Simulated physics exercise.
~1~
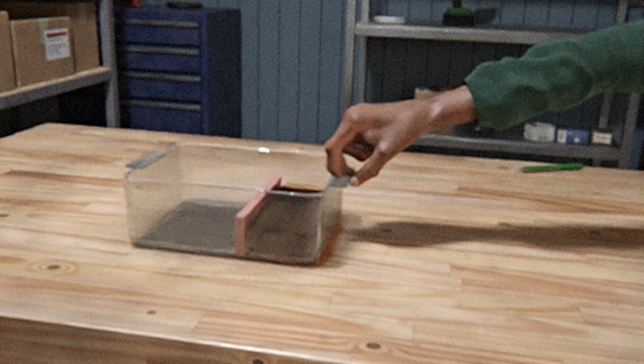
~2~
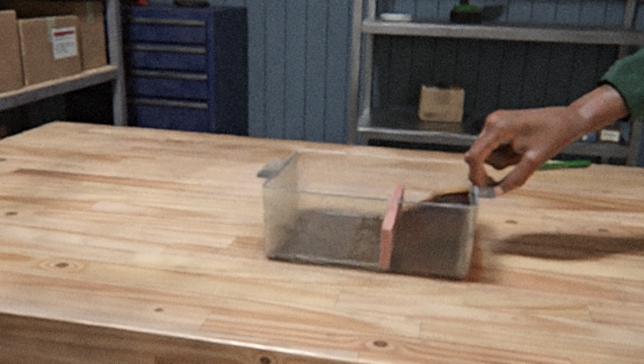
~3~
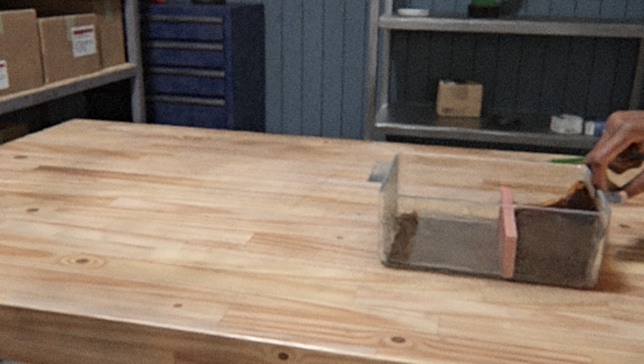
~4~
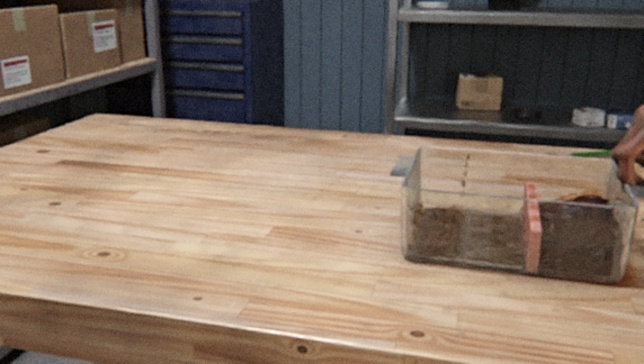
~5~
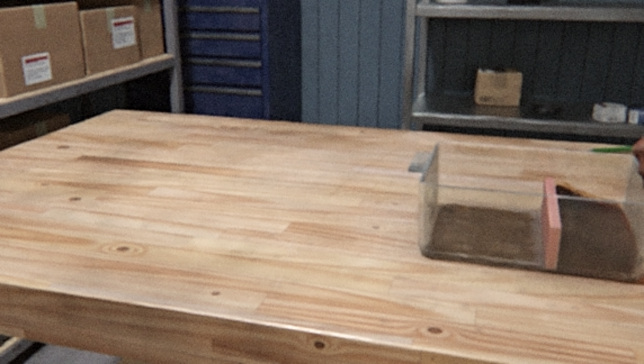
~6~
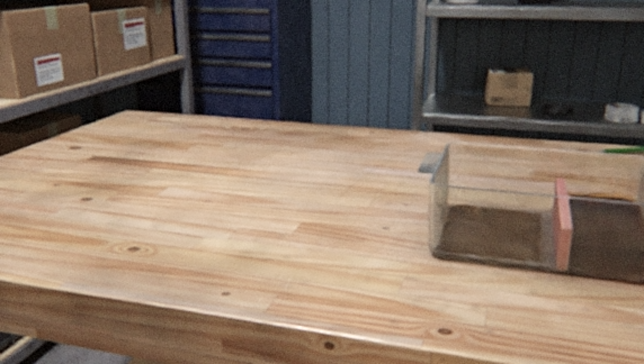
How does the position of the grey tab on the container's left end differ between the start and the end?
At the start the tab is toward the left side of the view, and at the end it is well to the right, past the middle of the view.
In a workshop, a green-sleeved hand slides a clear open container of dark liquid right across a wooden table; the liquid sloshes and some spills over the pink divider. The container ends at the right edge of view, partly cut off, with the hand out of sight.
